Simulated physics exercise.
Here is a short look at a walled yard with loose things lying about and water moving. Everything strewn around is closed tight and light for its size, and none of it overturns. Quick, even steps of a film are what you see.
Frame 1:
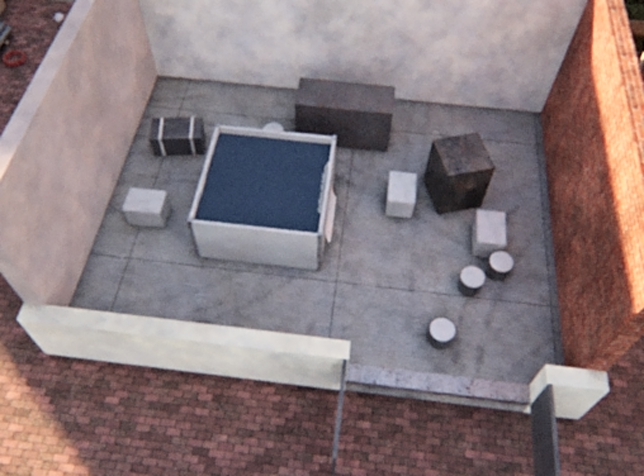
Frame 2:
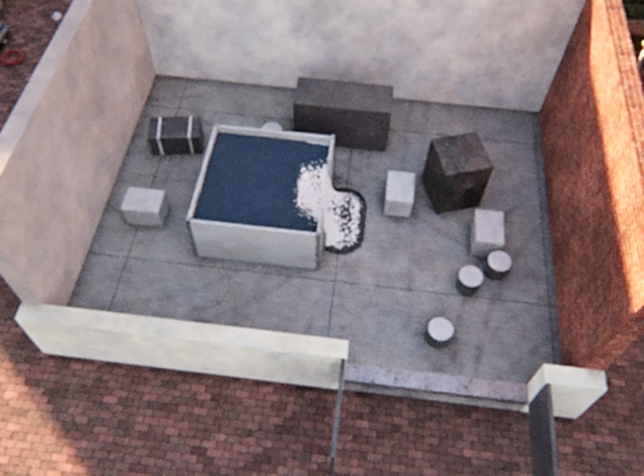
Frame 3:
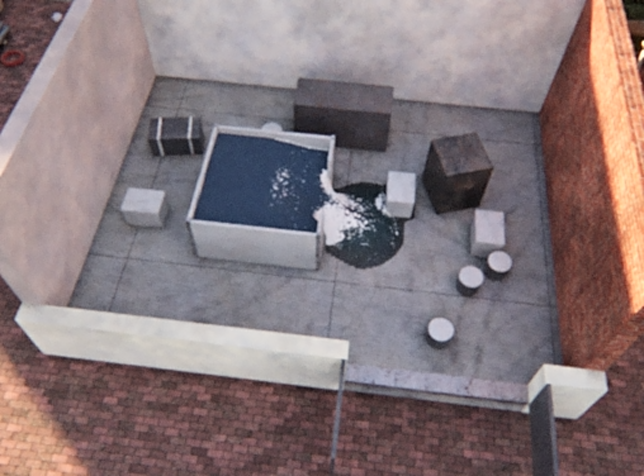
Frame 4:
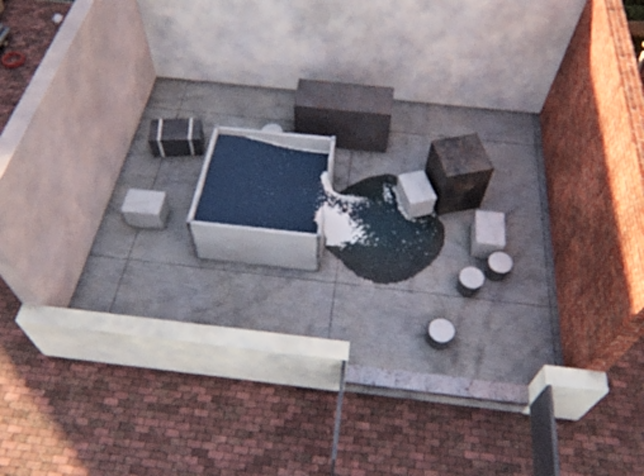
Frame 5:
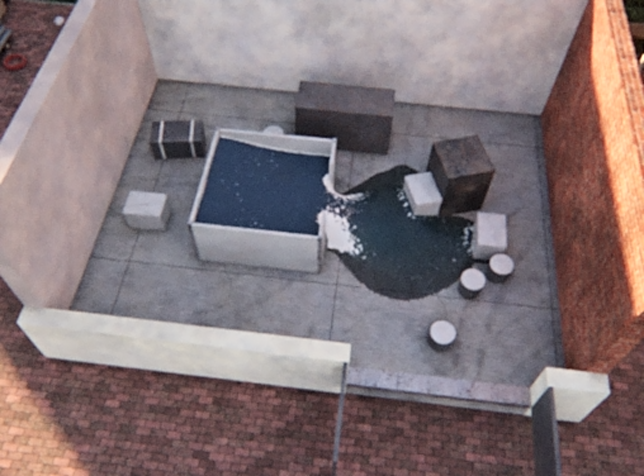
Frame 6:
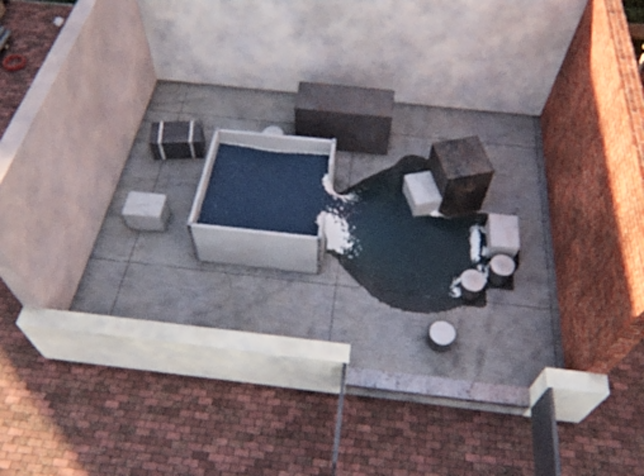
Dark water breaks out through the right side of a white-walled square tank in a paved, walled yard, seen from a fixed high view. Pale blocks, dark boxes and three small drums stand around it, with a brick wall at right. Foaming, the water spreads rightward across the floor, shifts a pale block against the tall dark box, then reaches the drums and nudges another pale block slightly.
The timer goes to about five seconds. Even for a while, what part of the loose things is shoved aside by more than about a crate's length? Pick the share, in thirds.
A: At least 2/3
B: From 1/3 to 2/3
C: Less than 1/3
The answer is B.
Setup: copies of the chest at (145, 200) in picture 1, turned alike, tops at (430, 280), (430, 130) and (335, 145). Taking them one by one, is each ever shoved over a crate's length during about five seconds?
Displaced, displaced, stays put.
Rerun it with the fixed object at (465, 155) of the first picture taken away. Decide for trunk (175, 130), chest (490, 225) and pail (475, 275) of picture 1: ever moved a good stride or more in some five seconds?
One at a time: The first remained nearby, the second traveled far, the third traveled far.
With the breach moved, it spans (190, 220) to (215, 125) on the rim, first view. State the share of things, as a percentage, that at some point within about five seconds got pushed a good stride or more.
Near 90 in a hundred.
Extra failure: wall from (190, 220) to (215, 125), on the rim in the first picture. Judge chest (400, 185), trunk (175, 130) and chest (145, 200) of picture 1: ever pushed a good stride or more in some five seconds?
First under that mark, then beyond that mark, then beyond that mark.
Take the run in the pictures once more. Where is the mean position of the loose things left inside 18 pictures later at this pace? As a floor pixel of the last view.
I'd put it around pixel (327, 200).
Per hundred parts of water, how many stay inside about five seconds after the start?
My answer is close to 82 percent.
A moment on, 3 of 8 are well off their spots; 1 afloat.
Next, 4 of 8 are well off their spots; 4 afloat.
Later, 4 of 8 are well off their spots; 3 afloat.
In the end, 4 of 8 are well off their spots, and 4 have been at some point; 3 afloat.
